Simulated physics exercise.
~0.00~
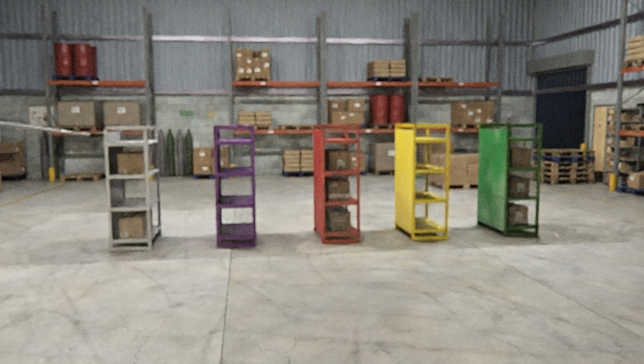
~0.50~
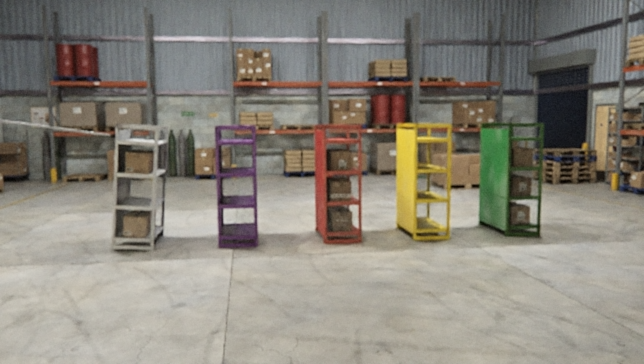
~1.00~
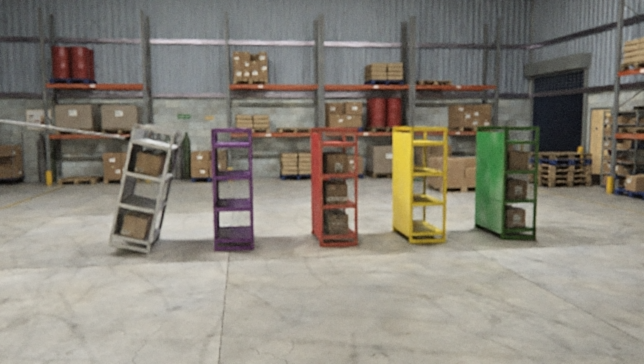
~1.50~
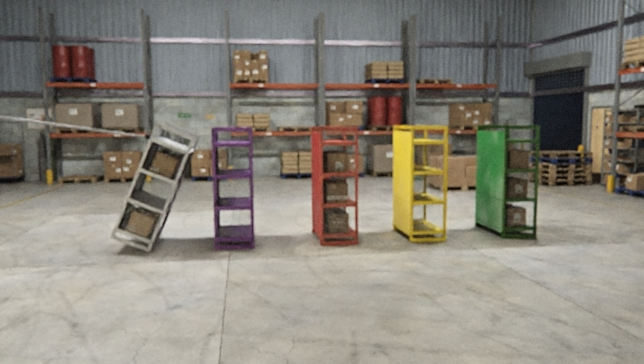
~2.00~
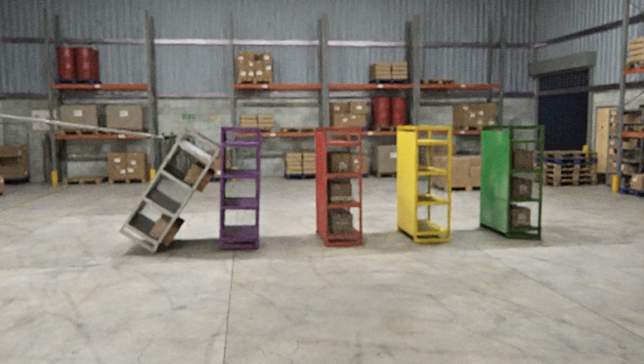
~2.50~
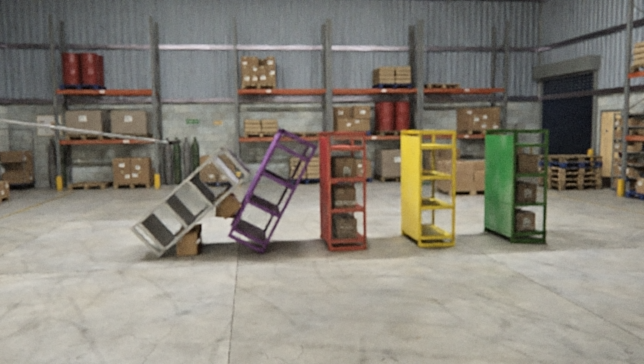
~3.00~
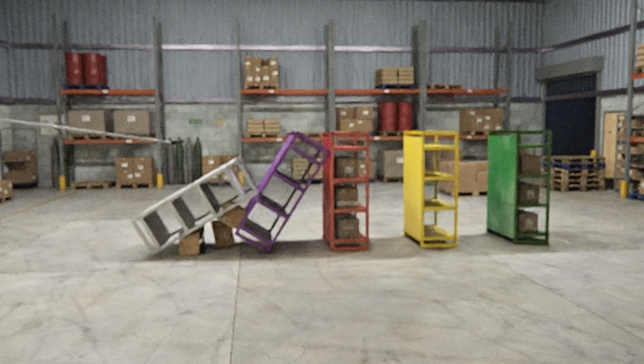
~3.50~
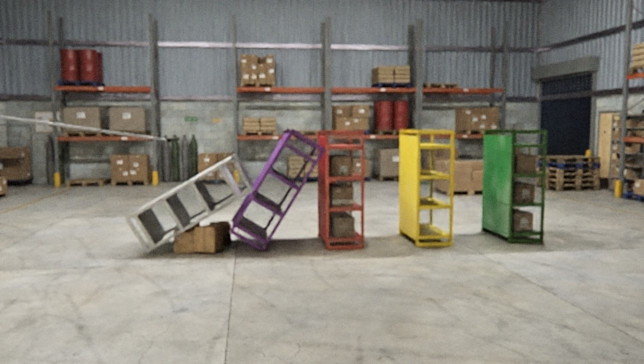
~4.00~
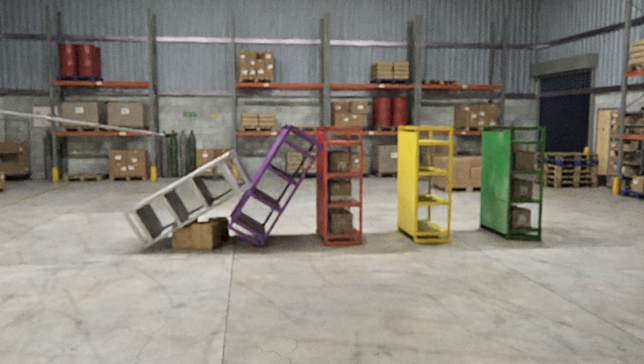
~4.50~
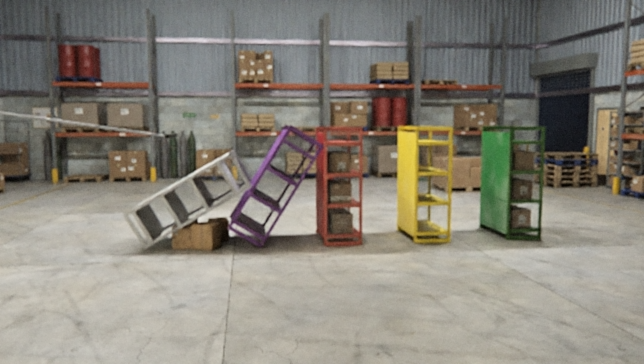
A pole tips the grey shelf into the purple one, which leans on the upright red.
